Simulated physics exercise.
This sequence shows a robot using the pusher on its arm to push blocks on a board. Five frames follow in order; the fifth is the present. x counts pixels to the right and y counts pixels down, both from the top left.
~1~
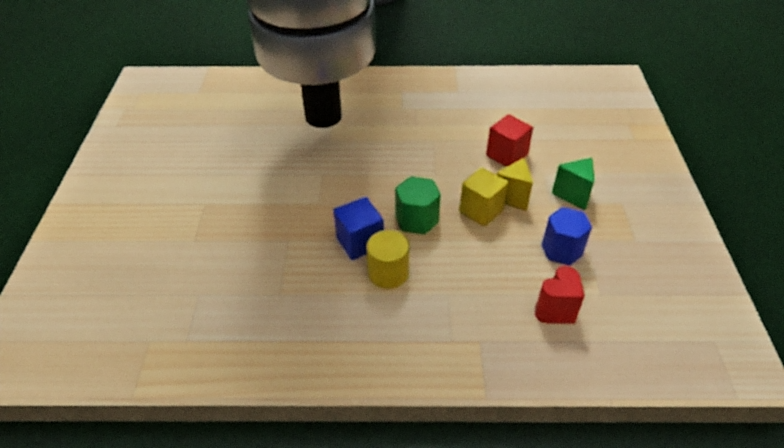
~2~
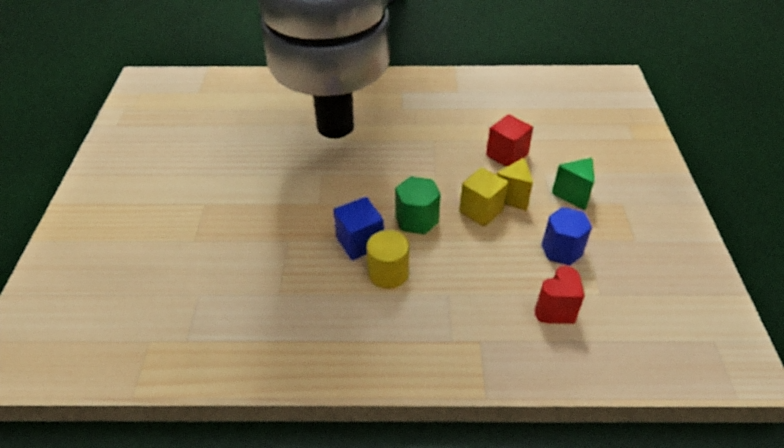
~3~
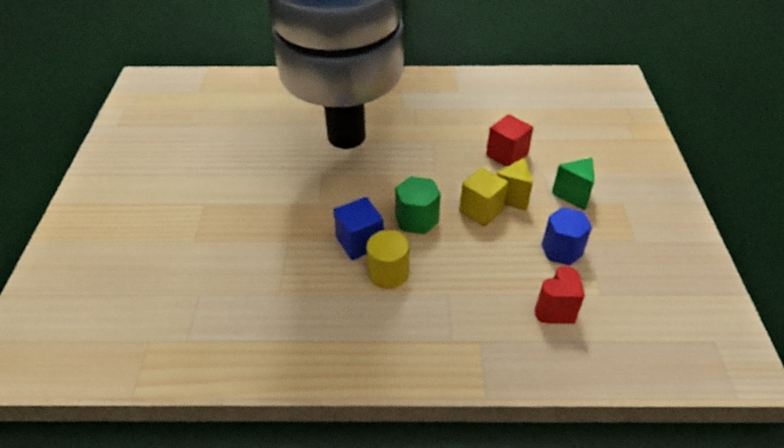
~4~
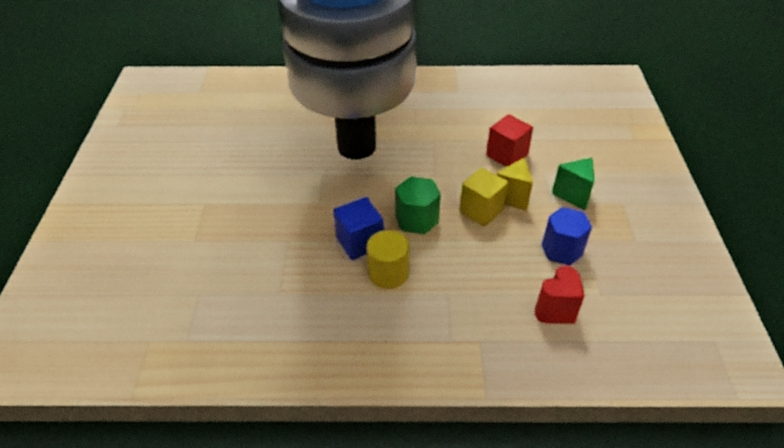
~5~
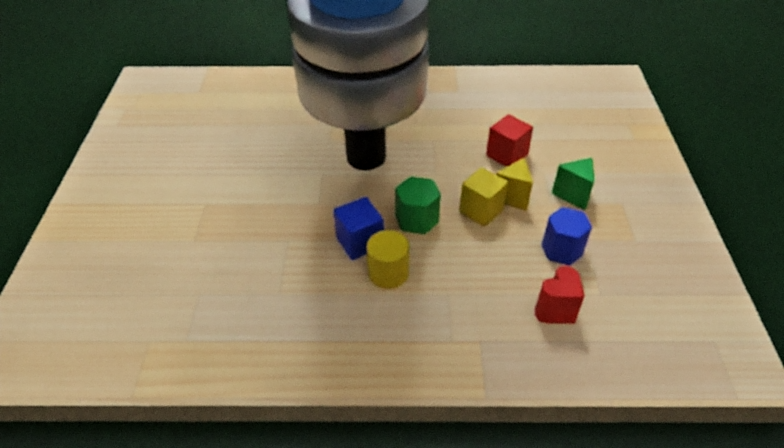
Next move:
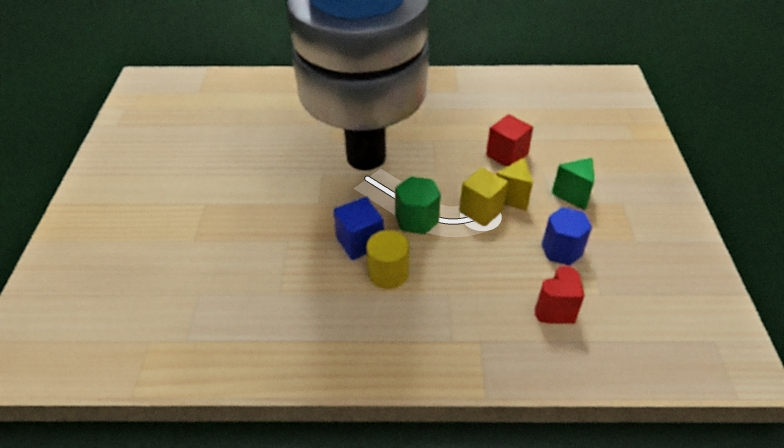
A robot arm's black pusher moves down and right above a board of still, colored blocks.
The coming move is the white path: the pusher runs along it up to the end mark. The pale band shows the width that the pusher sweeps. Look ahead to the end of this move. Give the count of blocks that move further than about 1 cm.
It's going to be three or more.
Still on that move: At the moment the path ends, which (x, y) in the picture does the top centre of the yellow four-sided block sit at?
If I read the scene right, the answer is (515, 172).
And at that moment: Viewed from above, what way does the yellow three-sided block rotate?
Viewed from above, clockwise.
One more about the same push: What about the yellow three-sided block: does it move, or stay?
The answer is that it is displaced.
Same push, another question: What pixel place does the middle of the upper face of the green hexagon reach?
The point I'd pick in the picture is (457, 225).
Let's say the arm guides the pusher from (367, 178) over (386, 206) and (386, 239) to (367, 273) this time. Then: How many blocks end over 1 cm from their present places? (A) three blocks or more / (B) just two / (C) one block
Option A.
Drawn move, from (367, 178) through (400, 199) and (437, 219) to (481, 216).
The first path, step by step. One third of the way, pusher at (401, 179); green hexagon at (424, 196).
Two thirds of the way, pusher at (438, 198); green hexagon at (452, 222), turned 40° clockwise.
At the end, pusher at (484, 195); blue four-sided block still; green hexagon at (457, 225), turned 50° clockwise; yellow four-sided block at (515, 172); yellow three-sided block at (537, 162), turned 20° clockwise.
